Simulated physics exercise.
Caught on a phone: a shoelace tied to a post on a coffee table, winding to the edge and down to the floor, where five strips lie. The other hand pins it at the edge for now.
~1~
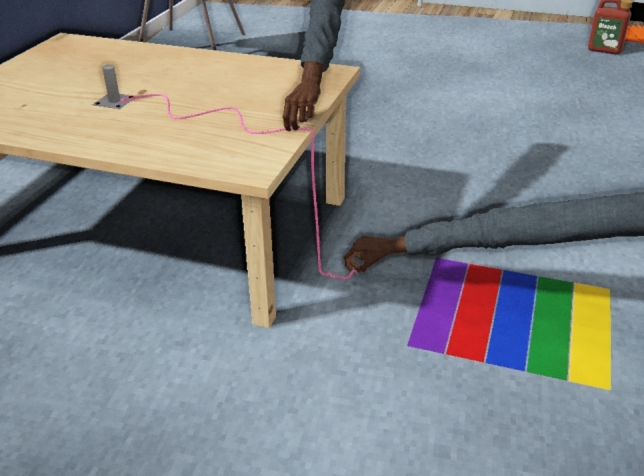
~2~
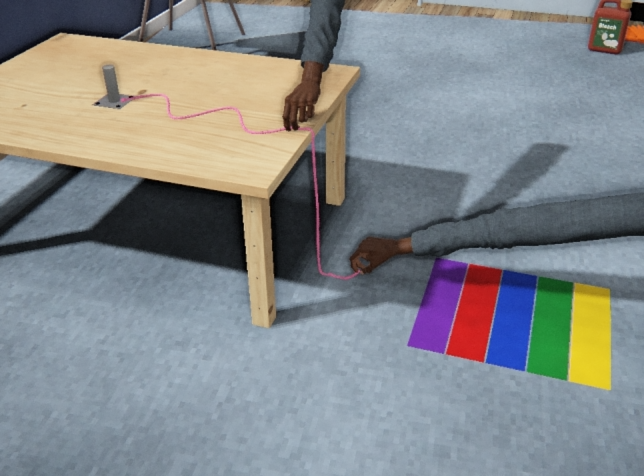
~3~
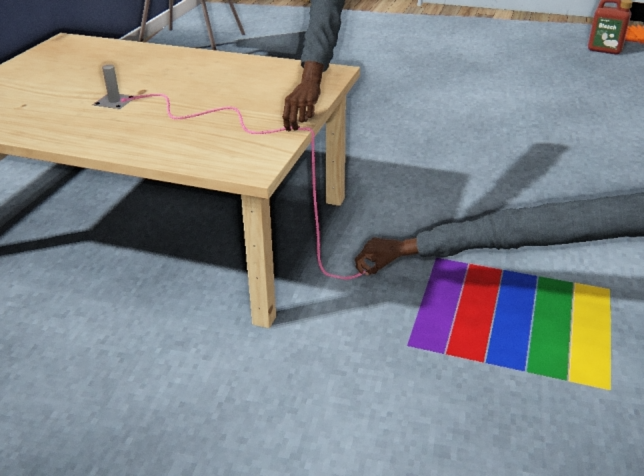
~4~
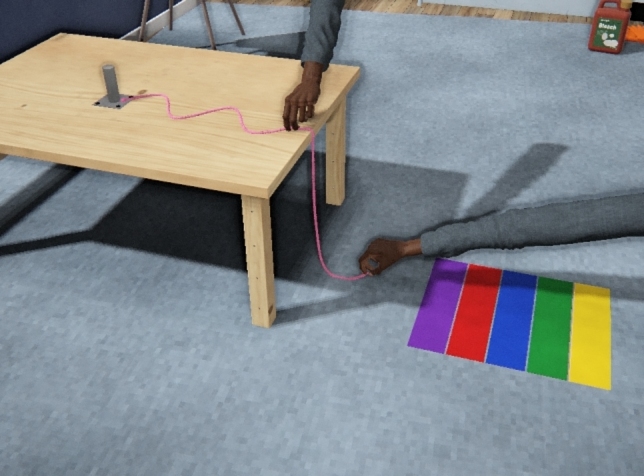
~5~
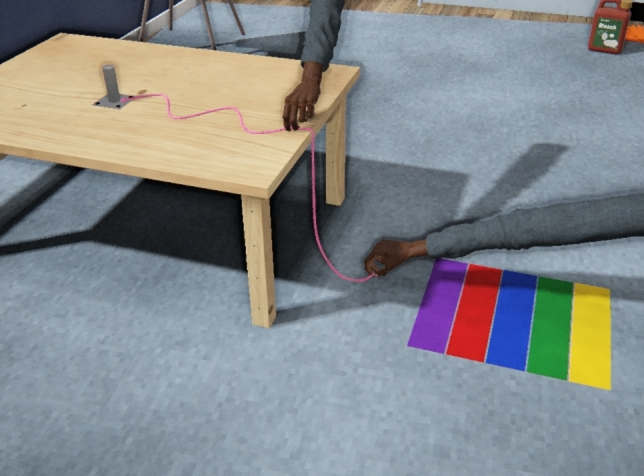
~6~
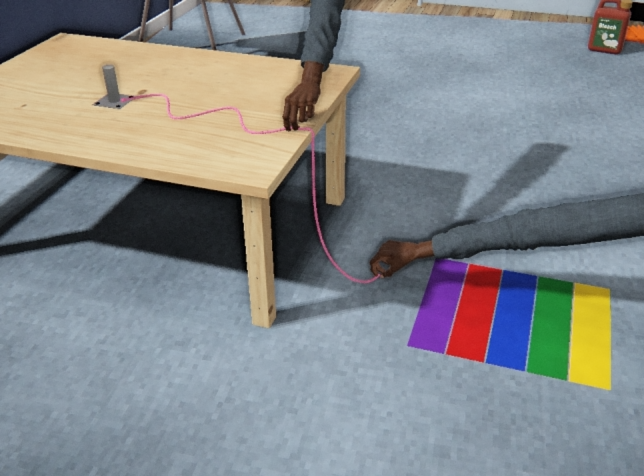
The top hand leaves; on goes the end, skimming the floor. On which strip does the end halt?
The green one.
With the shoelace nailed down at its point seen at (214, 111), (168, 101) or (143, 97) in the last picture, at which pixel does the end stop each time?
Try by try, around (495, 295), (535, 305) and (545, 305).
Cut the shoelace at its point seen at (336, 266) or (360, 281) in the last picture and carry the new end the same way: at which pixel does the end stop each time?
In that order: (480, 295) and (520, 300).
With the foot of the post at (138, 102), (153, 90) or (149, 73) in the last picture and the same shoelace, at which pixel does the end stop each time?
About (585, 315), (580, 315) and (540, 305).
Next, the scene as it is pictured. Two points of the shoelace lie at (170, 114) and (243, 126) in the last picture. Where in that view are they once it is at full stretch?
About (202, 114), and the other about (311, 133).
Early on, end near (495, 297); over red.
Midway, end near (532, 304); over blue.
At the end of the slack, end near (555, 308); over green. It halts on the green strip.
